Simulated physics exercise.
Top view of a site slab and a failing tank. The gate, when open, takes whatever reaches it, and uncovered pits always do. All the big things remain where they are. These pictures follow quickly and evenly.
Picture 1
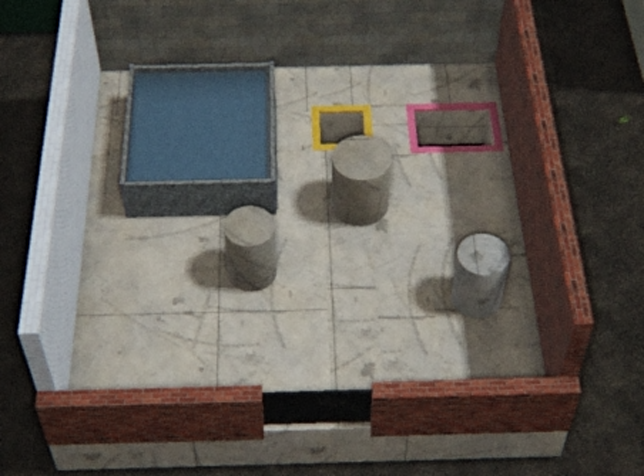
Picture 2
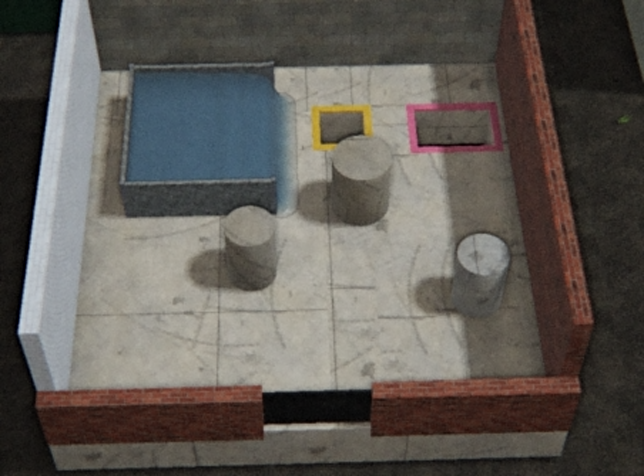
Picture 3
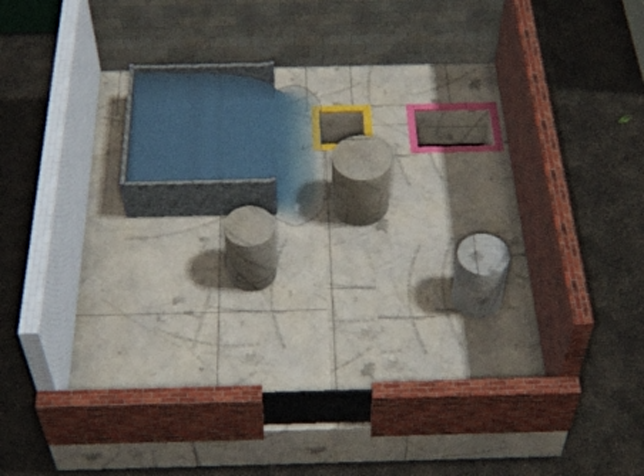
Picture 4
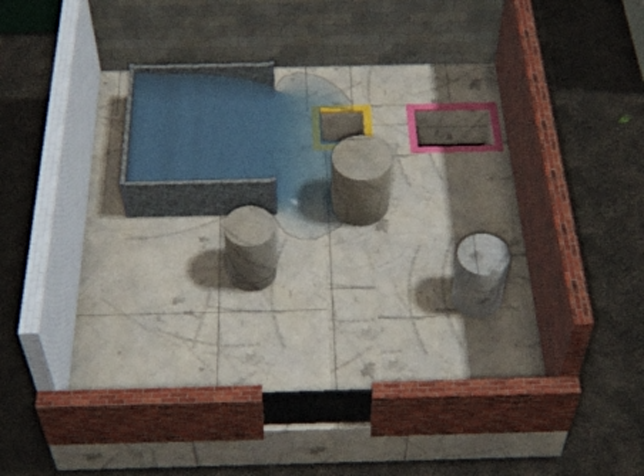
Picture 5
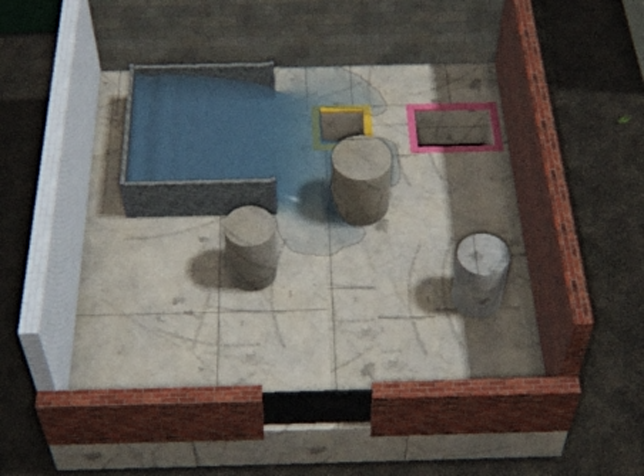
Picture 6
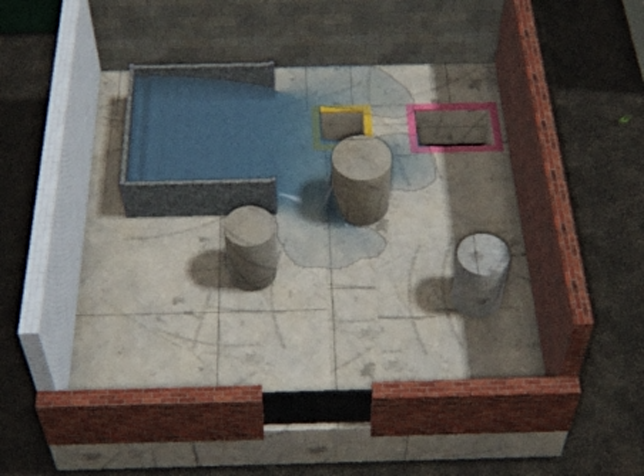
The video shows a blue tank on a walled slab opening along its right side, and water pouring out to the right, spreading across the pale floor past a yellow-framed pit and around the nearest gray cylinder.
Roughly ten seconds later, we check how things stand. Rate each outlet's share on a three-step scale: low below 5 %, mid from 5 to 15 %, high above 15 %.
Scale: Gate - low, pink pit - high, yellow pit - high.
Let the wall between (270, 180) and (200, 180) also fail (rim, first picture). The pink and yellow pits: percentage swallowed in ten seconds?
The pink pit gets 12 per cent and the yellow pit 0 per cent.
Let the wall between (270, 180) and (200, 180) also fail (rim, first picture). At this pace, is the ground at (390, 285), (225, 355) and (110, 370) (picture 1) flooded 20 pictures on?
Well, the first is hit by the spill, the next hit by the spill, the last hit by the spill.
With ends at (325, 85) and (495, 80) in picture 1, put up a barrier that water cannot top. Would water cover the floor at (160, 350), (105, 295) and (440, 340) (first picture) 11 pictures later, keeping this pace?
In that order, I'd expect them to be kept clear of the flood, kept clear of the flood and reached by the flood.
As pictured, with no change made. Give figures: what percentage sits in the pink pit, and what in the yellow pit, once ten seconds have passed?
Estimated: 26 per cent and 38 per cent respectively.
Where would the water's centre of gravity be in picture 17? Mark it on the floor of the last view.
It is near (298, 168).
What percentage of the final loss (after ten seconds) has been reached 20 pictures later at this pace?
Near 65 in a hundred, I reckon.
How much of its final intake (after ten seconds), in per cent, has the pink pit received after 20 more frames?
Roughly 50 %.
A moment on, water covers 30 % of the floor; the gate 0 %, the pink pit 2 %, the yellow pit 12 %.
Next, water covers 50 % of the floor; the gate 0 %, the pink pit 6 %, the yellow pit 21 %.
Then, water covers 60 % of the floor; the gate 0 %, the pink pit 14 %, the yellow pit 29 %.
Later, water covers 70 % of the floor; the gate 0 %, the pink pit 22 %, the yellow pit 34 %.
In the end, water covers 85 % of the floor; the gate 0 %, the pink pit 27 %, the yellow pit 37 %.
